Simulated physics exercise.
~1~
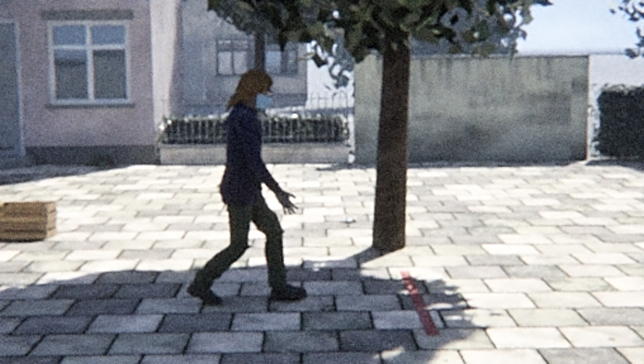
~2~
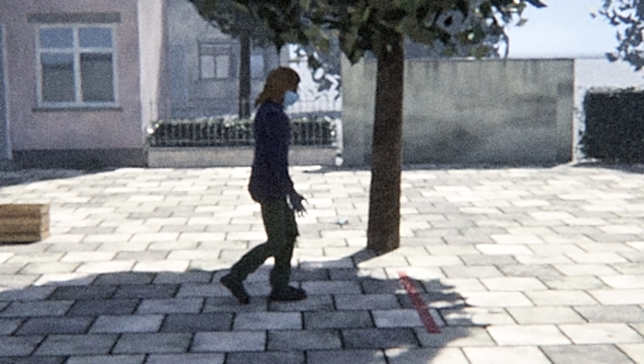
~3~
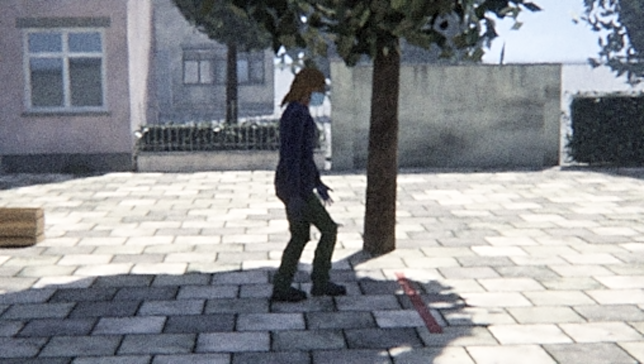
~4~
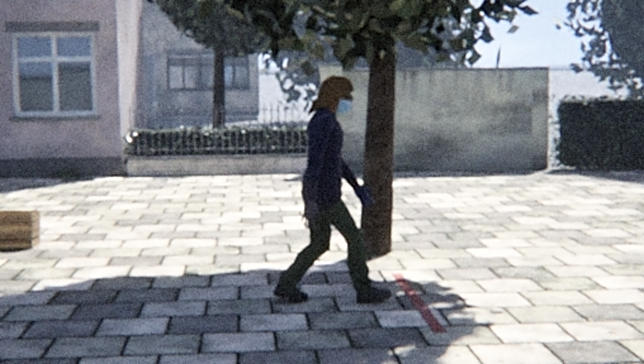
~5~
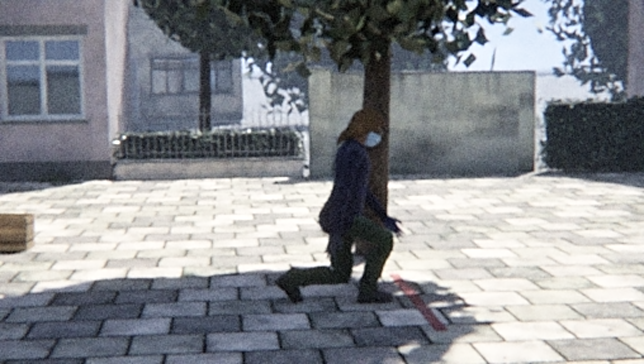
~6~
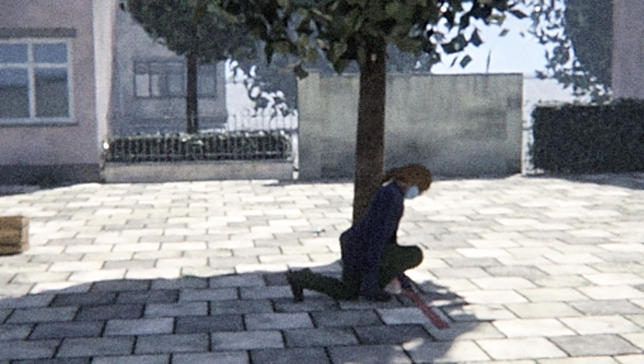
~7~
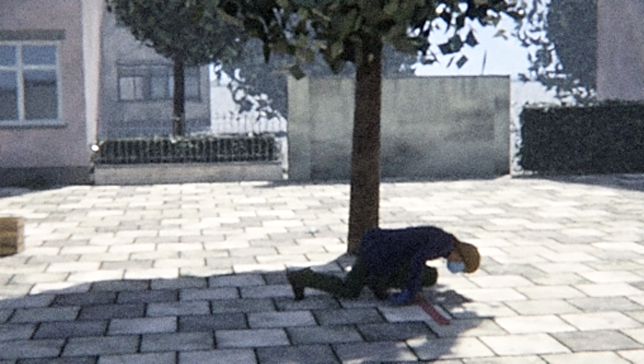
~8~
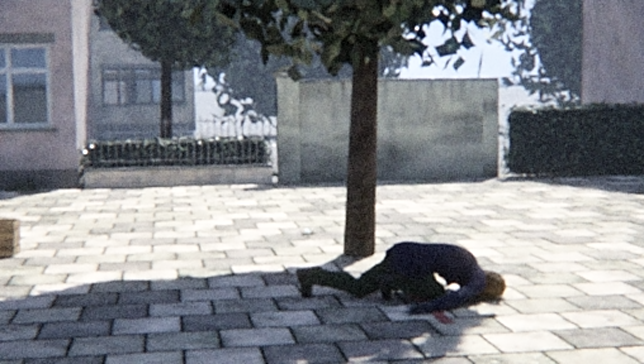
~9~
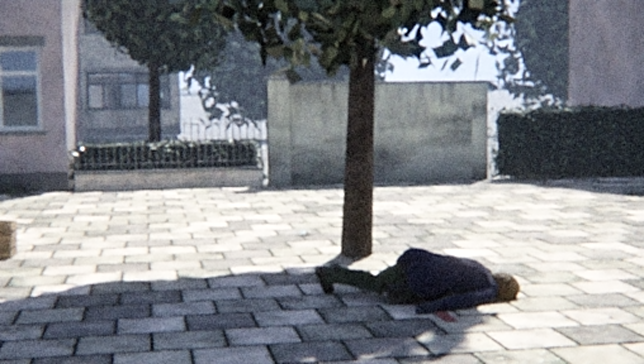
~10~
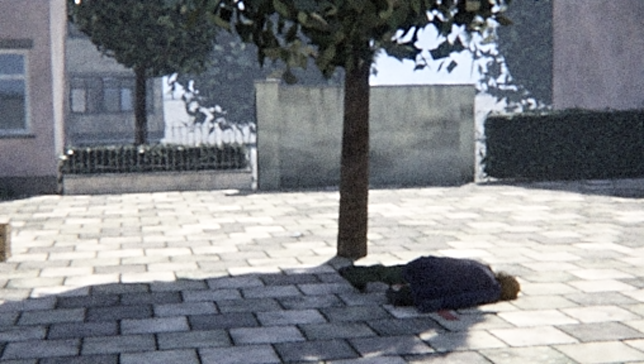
A masked person walks right, sinks down and collapses, lying still across a red strip.
